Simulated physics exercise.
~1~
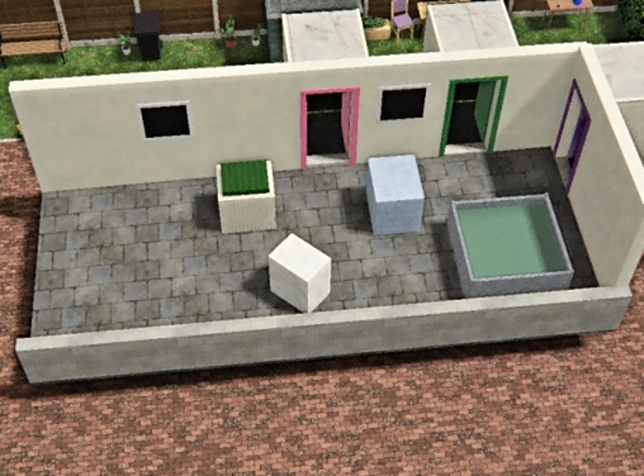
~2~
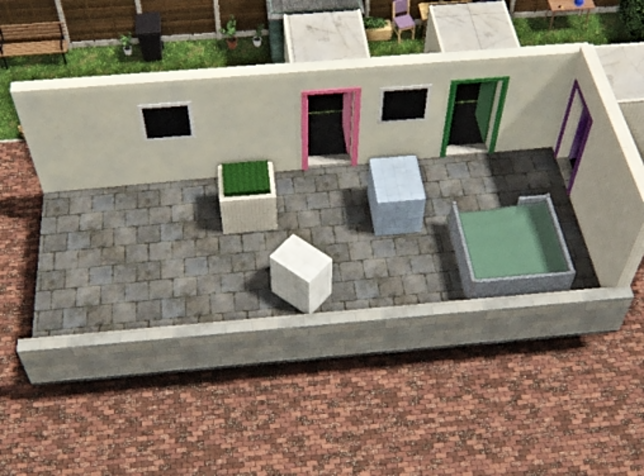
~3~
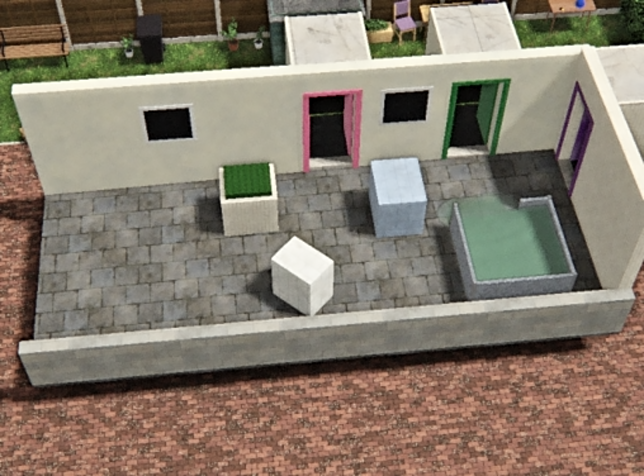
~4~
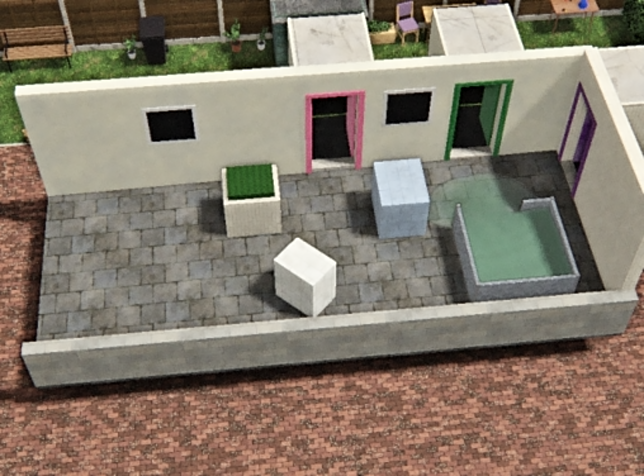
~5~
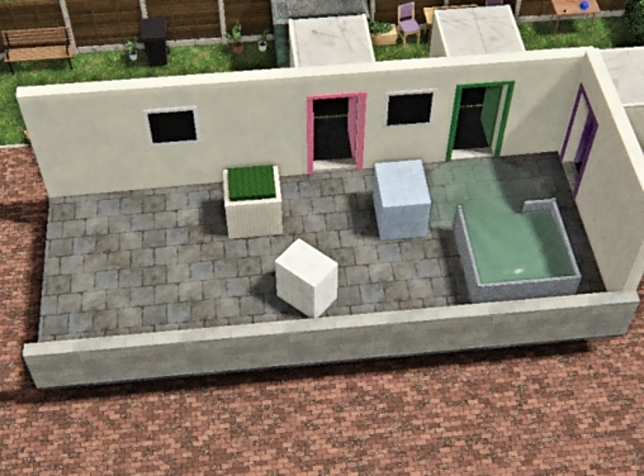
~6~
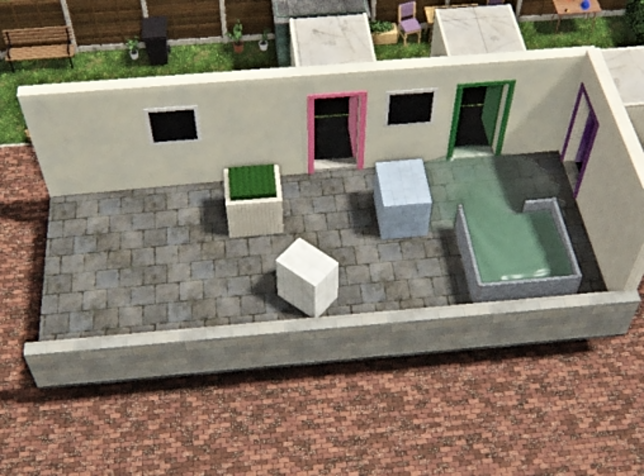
Green water pours from a gap in the open tank's far side and spreads across the paving.
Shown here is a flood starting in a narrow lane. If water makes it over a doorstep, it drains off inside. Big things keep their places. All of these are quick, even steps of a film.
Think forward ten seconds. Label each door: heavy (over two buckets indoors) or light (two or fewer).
Green door - heavy; pink door - light; purple door - heavy.
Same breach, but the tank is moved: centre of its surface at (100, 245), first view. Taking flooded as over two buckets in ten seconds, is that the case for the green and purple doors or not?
Result - green undershoots, purple undershoots.
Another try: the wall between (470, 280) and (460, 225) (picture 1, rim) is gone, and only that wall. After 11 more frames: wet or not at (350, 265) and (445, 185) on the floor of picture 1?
Well, the first place would be submerged and the second one still bare.
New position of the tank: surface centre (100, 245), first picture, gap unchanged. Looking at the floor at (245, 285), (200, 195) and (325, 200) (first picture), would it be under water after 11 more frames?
Bone-dry, soaked, bone-dry.
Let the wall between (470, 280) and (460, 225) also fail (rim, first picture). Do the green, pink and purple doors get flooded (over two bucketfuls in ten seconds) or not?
So the green one ends up below, the pink one ends up below and the purple one ends up below.
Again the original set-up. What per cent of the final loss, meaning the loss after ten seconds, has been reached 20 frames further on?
Share gone: About 55 %.
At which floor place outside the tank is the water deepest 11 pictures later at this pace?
Look close to (443, 170).
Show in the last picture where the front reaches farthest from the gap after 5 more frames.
I reckon the front has reached (346, 172) by then.
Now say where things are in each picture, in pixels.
In the first frame, the open tank at (510, 239) is whole and still.
In the second frame, water pours out on the open tank's far side and has run to a hidden place.
In the third frame, water pours out on the open tank's far side and has run to (505, 196).
In the fourth frame, the front is at (490, 176), out from the gap on the open tank's far side.
In the fifth frame, water pours out on the open tank's far side and has run to (485, 158).
In the sixth frame, water pours out on the open tank's far side and has run to (490, 147).
A moment on, water covers 15 % of the floor; the green door far over two buckets in, the pink door not reached, the purple door wet at the sill, nothing in.
Next, water covers 25 % of the floor; the green door far over two buckets in, the pink door wet at the sill, nothing in, the purple door under two buckets in.
Then, water covers 40 % of the floor; the green door far over two buckets in, the pink door wet at the sill, nothing in, the purple door over two buckets in.
Later, water covers 55 % of the floor; the green door far over two buckets in, the pink door wet at the sill, nothing in, the purple door over two buckets in.
In the end, water covers 75 % of the floor; the green door far over two buckets in, the pink door wet at the sill, nothing in, the purple door over two buckets in.
